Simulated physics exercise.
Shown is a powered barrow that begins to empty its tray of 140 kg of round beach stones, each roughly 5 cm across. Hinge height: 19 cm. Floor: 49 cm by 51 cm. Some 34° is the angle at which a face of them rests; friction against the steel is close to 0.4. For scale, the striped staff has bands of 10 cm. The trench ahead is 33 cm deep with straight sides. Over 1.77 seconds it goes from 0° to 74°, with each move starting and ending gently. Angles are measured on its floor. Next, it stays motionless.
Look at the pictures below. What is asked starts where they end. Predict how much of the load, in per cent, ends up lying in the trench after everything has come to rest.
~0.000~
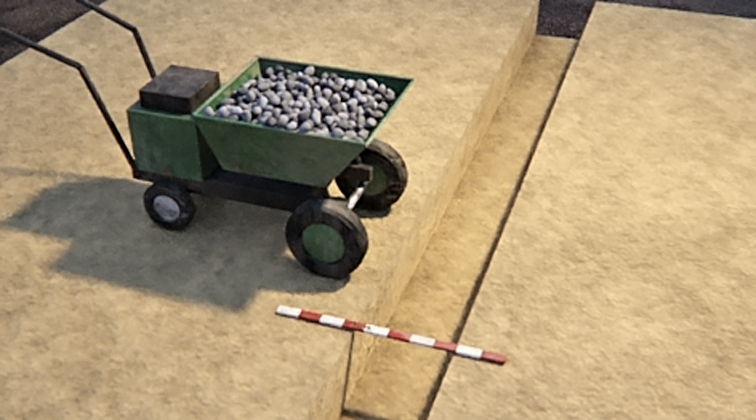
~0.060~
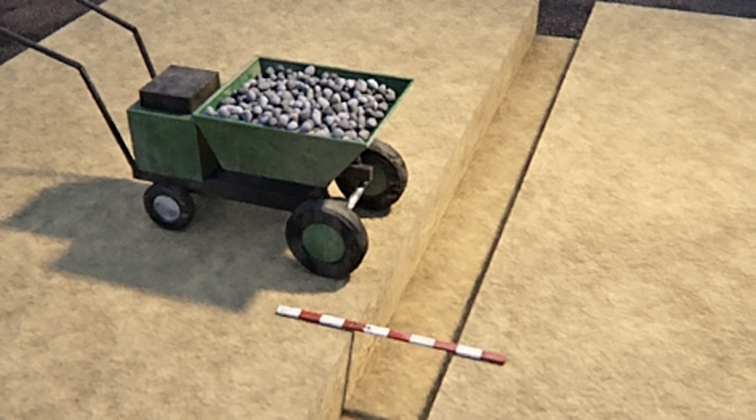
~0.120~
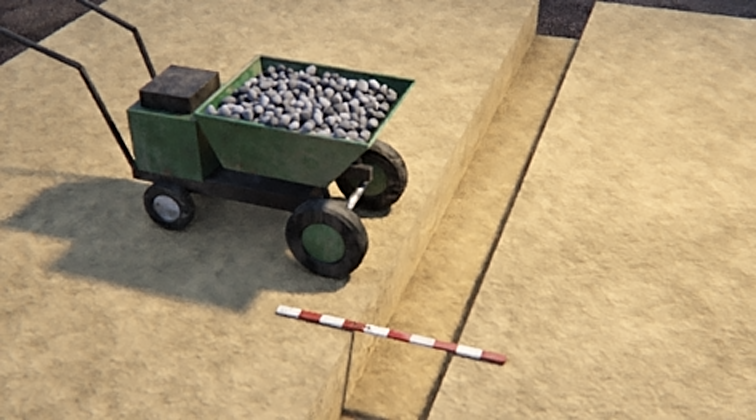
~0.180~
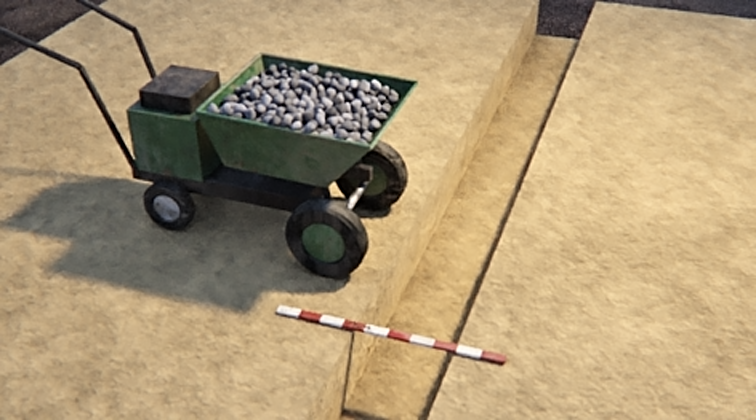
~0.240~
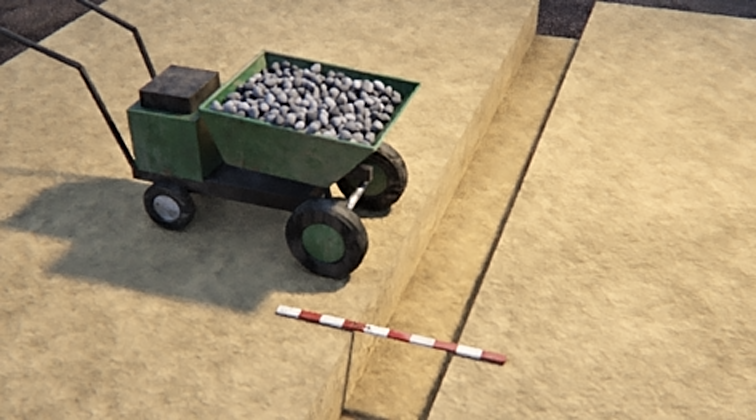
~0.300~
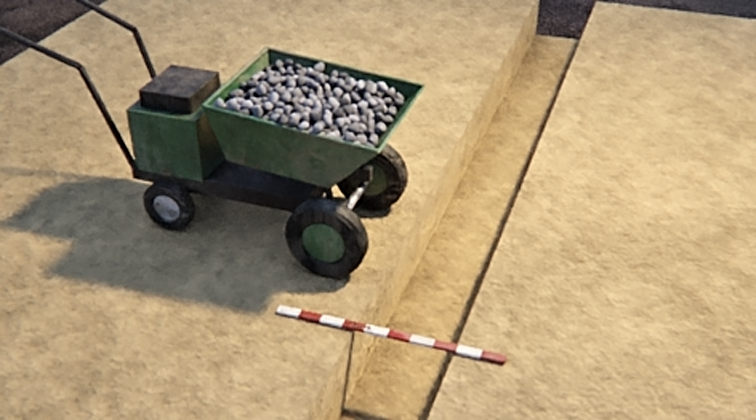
Roughly 43 per cent of it.
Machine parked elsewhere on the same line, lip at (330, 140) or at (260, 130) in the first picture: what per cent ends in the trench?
90 % and 90 %.
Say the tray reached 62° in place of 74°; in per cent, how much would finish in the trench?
I'd guess some 50 in a hundred.
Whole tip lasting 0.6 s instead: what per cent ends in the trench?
Expected share: Around 25%.
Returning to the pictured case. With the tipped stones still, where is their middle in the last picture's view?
Centre estimate: Around (508, 266).
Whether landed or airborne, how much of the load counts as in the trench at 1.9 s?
Some 20 per cent of the load by that point.
After 1.3 s the floor is at 63°; 91 % in the tray, 5 % in the trench, 4 % past the trench; the foremost stones are at (509, 270).
After 1.9 s the floor is at 74°; 27 % in the tray, 20 % in the trench, 53 % past the trench; the foremost stones are at (663, 280).
After 2.2 s the floor is at 74°; 7 % in the tray, 32 % in the trench, 61 % past the trench; the foremost stones are at (721, 288).
After 4.2 s the floor is at 74°; 0 % in the tray, 43 % in the trench, 57 % past the trench; the foremost stones are at (734, 288).
